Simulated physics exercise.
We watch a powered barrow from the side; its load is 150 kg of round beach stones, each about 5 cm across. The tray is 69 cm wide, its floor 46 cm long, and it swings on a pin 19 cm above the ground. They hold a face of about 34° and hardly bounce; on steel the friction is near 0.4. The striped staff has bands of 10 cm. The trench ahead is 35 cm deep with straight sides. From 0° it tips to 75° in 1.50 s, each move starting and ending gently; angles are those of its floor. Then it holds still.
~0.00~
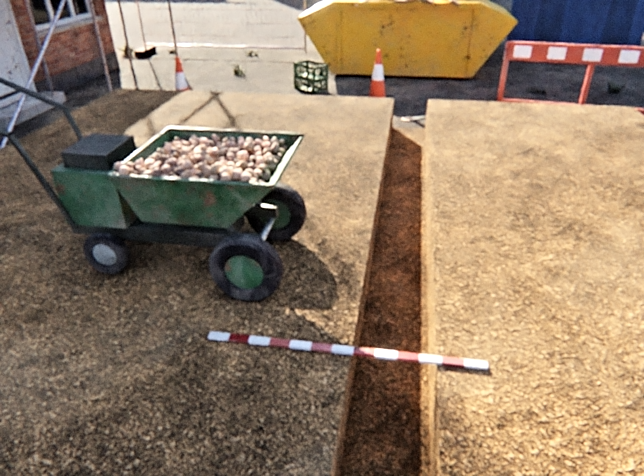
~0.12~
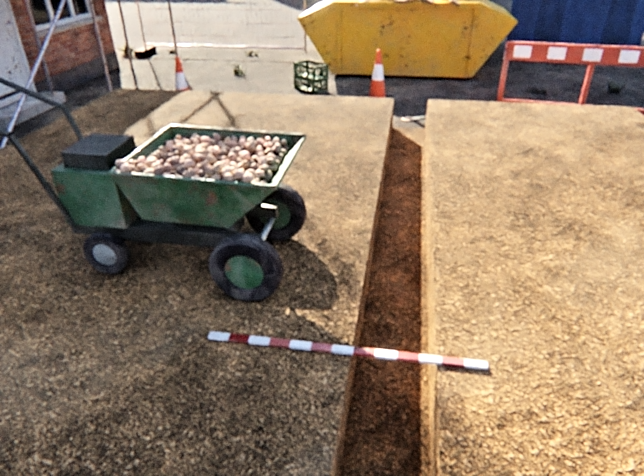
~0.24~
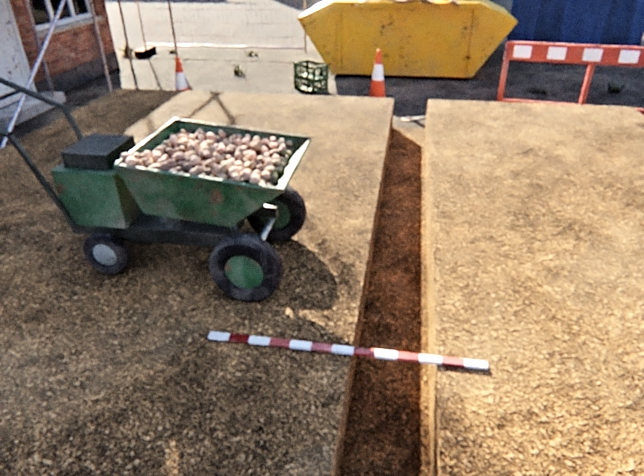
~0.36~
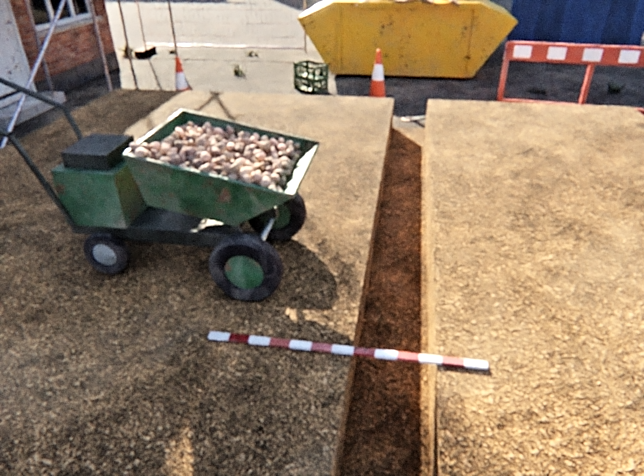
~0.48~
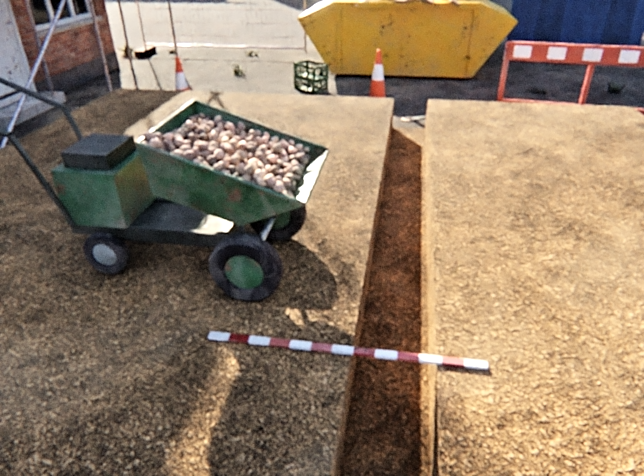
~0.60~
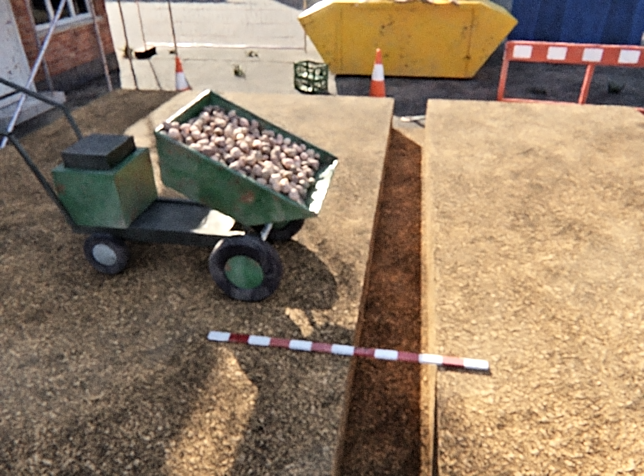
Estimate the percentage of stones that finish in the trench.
Roughly 100 per cent ends in the trench.
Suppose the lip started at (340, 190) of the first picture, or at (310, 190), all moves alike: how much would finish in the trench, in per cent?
About 40 and 80 per cent.
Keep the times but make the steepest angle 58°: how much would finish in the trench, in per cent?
In that case some 100 per cent.
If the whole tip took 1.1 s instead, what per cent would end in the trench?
In that case some 100 per cent.
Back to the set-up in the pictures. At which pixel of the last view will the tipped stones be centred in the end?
Near (399, 313).
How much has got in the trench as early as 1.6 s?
Some 80 per cent.
After 1.1 s the floor is at 63°; 95 % in the tray, 1 % short of the trench, 3 % in the trench; the foremost stones are at (378, 277).
After 1.6 s the floor is at 75°; 19 % in the tray, 1 % short of the trench, 81 % in the trench; the foremost stones are at (427, 314).
After 2.0 s the floor is at 75°; 1 % in the tray, 99 % in the trench; the foremost stones are at (426, 302).
After 3.9 s the floor is at 75°; 0 % in the tray, 100 % in the trench; the foremost stones are at (425, 310).
